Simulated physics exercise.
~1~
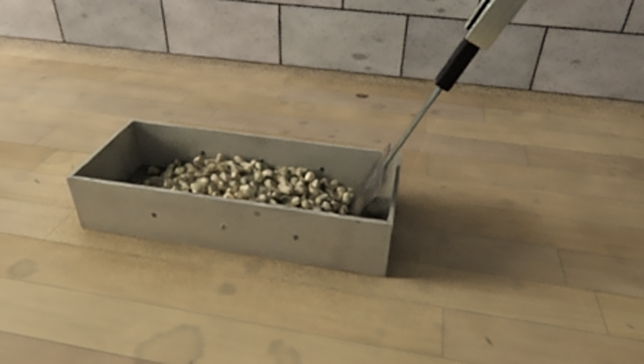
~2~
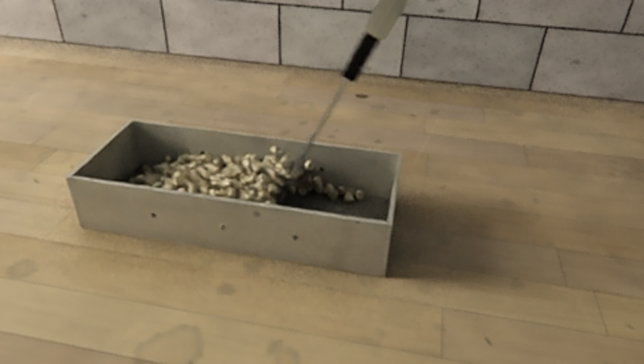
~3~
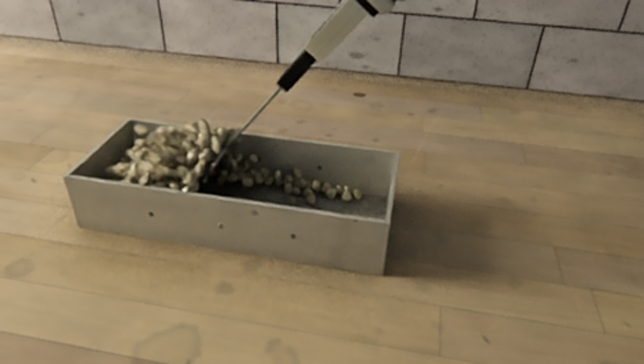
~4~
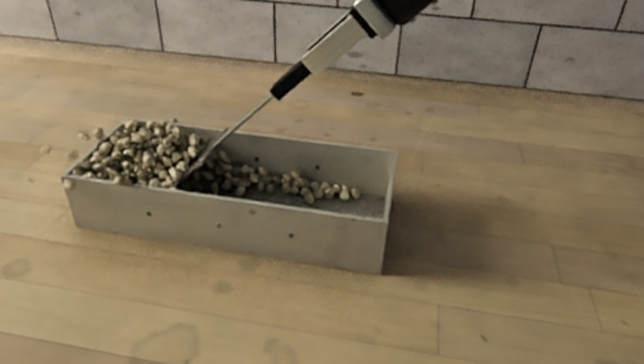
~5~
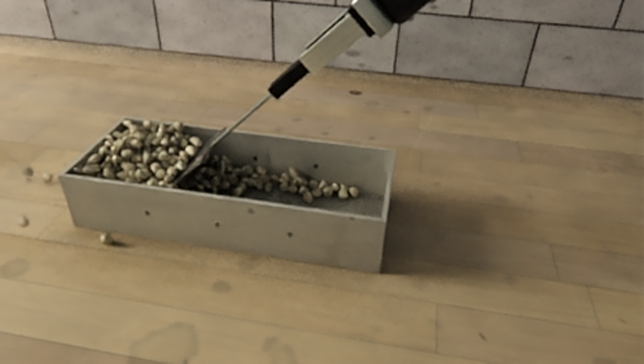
On a wooden surface by a tiled wall, robot-held spatula pushing dried beans left along a grey trough, a few spilling out.
